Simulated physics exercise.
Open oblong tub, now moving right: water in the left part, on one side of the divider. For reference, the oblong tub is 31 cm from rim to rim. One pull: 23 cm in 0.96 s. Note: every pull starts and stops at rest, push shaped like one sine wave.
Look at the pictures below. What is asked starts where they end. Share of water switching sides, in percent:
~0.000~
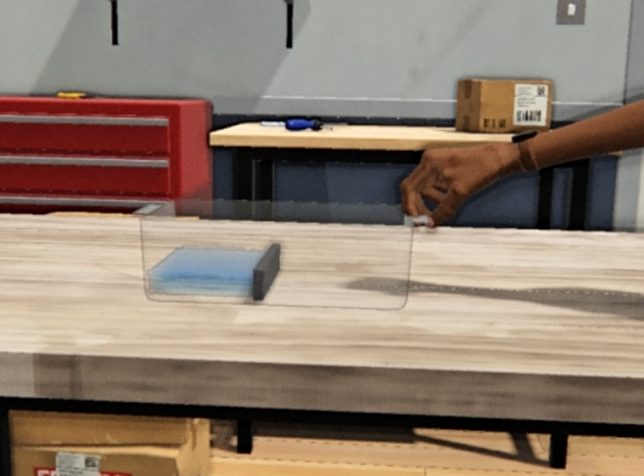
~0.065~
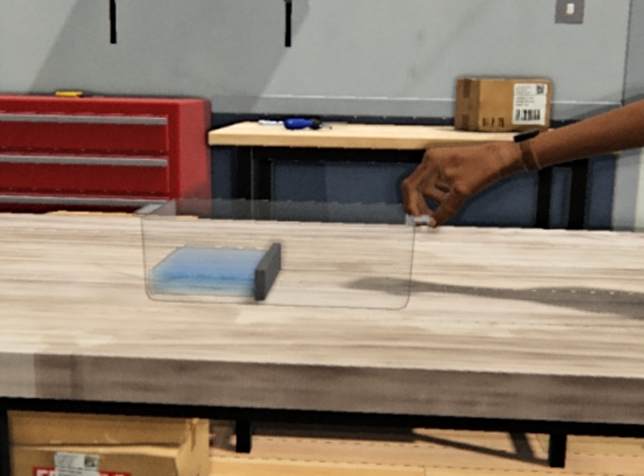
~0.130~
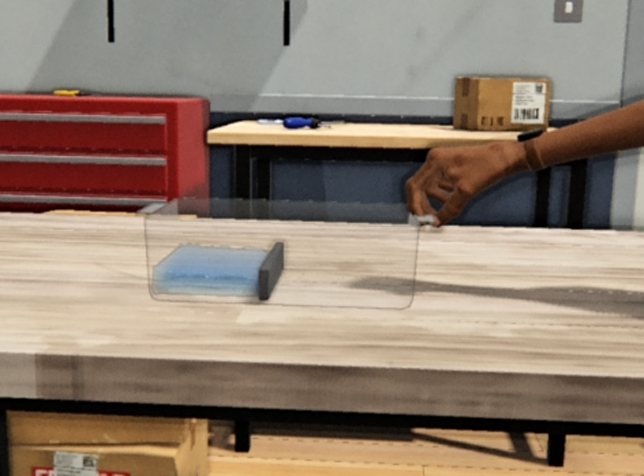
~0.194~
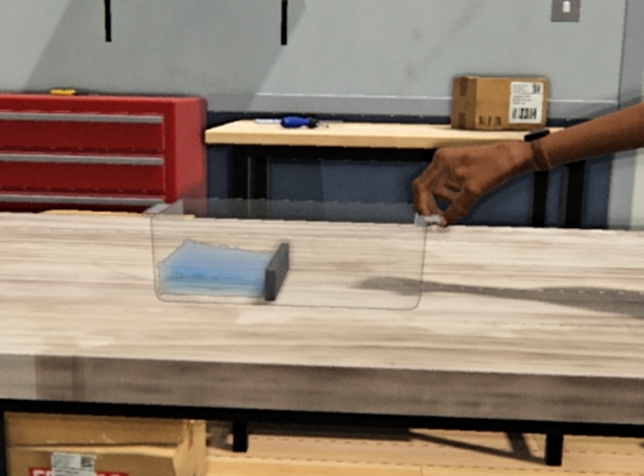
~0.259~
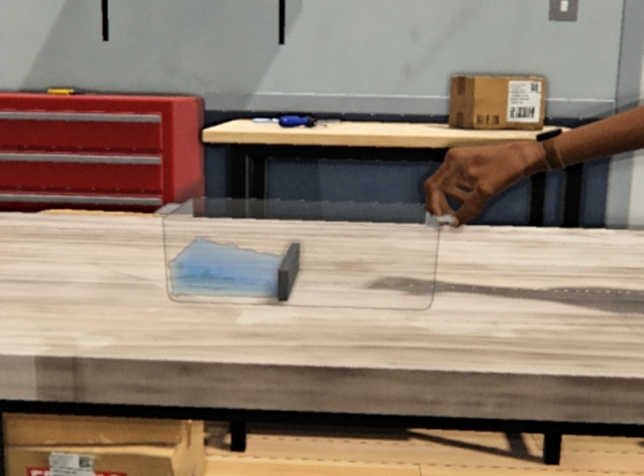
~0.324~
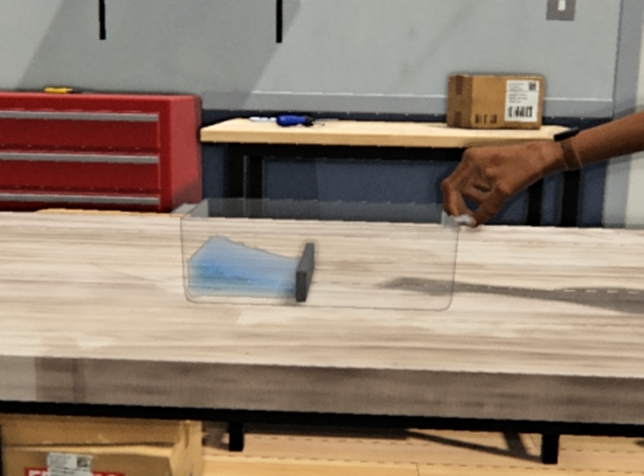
Close to 8 percent.
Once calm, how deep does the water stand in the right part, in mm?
Depth: Around 2 mm.
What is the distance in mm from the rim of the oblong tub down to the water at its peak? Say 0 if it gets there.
Roughly 50 mm.
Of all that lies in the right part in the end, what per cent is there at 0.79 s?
80 in a hundred, roughly.
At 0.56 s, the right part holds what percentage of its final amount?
It works out to around 0 per cent.
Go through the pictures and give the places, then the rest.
It has moved 0.0 cm; in the oblong tub the surface runs from (164, 257) to (264, 261), rim (410, 218); the top of the divider is at (259, 272), in the first frame.
It has moved 0.0 cm; in the oblong tub the surface runs from (164, 256) to (265, 261), in the second frame.
It has moved 0.4 cm; in the oblong tub the surface runs from (167, 254) to (269, 263), in the third frame.
It has moved 1.2 cm; in the oblong tub the surface runs from (172, 251) to (275, 266), in the fourth frame.
It has moved 2.6 cm; in the oblong tub the surface runs from (182, 248) to (282, 268), in the fifth frame.
It has moved 4.6 cm; in the oblong tub the surface runs from (198, 247) to (297, 269), in the sixth frame.
After 0.56 s it has gone 15 cm; 0 per cent is on the right side and 0 is out of the oblong tub.
After 0.79 s it has gone 22 cm; 6 per cent is on the right side and 0 is out of the oblong tub.
After 1.02 s it has gone 23 cm; 8 per cent is on the right side and 0 is out of the oblong tub.
After 1.25 s it has gone 23 cm; 8 per cent is on the right side and 0 is out of the oblong tub.
In the end 8 per cent is on the right side and 0 is out of the oblong tub.
